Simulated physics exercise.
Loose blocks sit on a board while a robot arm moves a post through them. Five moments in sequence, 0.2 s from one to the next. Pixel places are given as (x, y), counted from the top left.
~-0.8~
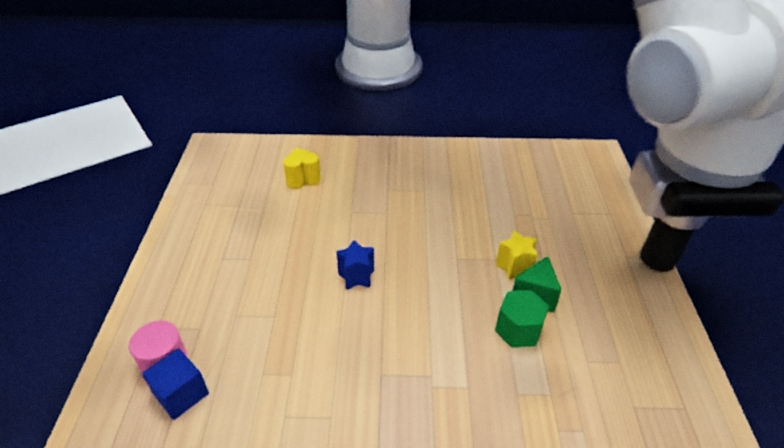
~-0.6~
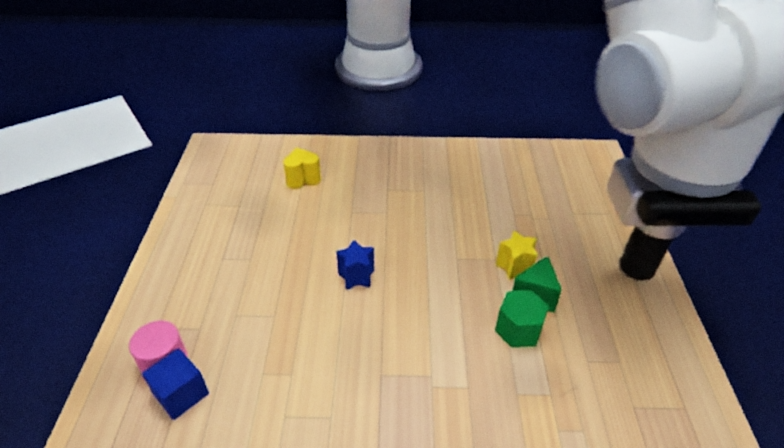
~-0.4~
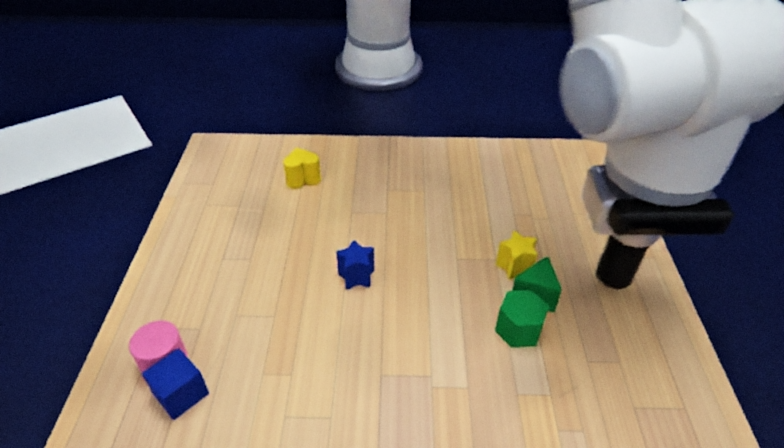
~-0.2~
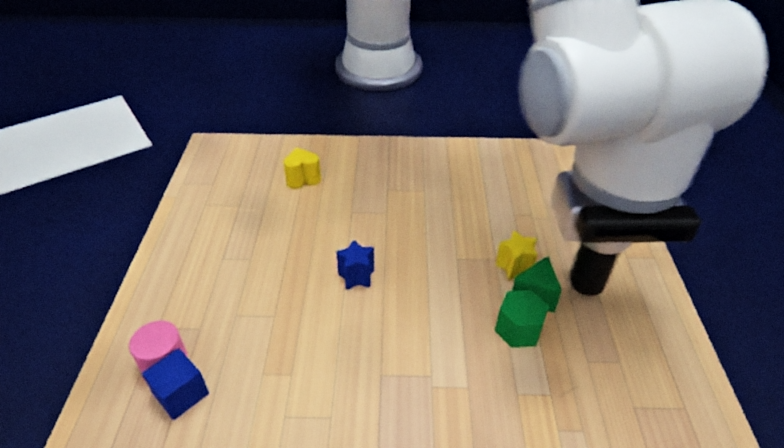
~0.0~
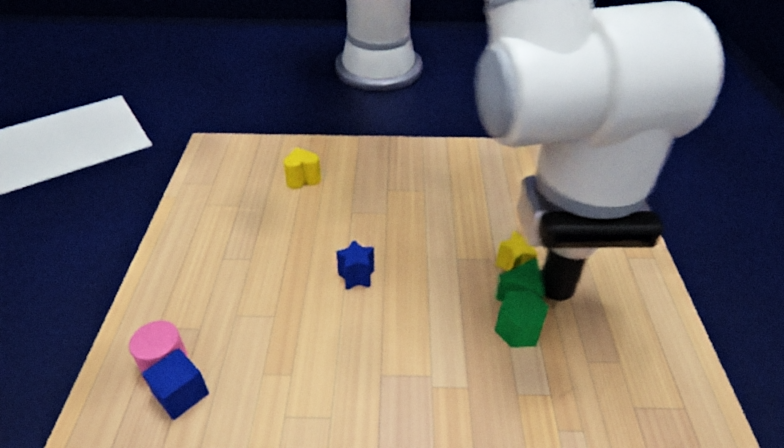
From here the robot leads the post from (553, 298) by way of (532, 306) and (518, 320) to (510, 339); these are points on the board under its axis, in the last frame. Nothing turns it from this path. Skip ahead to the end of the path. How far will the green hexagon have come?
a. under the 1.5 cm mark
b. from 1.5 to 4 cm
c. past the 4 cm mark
c (past the 4 cm mark)
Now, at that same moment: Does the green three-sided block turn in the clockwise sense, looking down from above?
Answer: Yes.
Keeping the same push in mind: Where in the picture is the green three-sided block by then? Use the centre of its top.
I think it will end close to (493, 281).
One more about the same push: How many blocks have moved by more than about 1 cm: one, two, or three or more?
The number of blocks that move over 1 cm is two.
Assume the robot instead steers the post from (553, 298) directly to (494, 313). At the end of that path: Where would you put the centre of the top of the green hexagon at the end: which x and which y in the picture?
My estimate: (502, 327).
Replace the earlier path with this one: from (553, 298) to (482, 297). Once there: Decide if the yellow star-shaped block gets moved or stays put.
By the last moment of the path, the yellow star-shaped block has stayed put.
What follows on the original path. Halfway along, post (526, 301); green hexagon (511, 318), turned 40° anticlockwise; green three-sided block (496, 279), turned 15° clockwise.
At the end, post (513, 328); yellow star-shaped block not moved; green hexagon (489, 342), turned 20° anticlockwise; green three-sided block (493, 281), turned 25° clockwise.
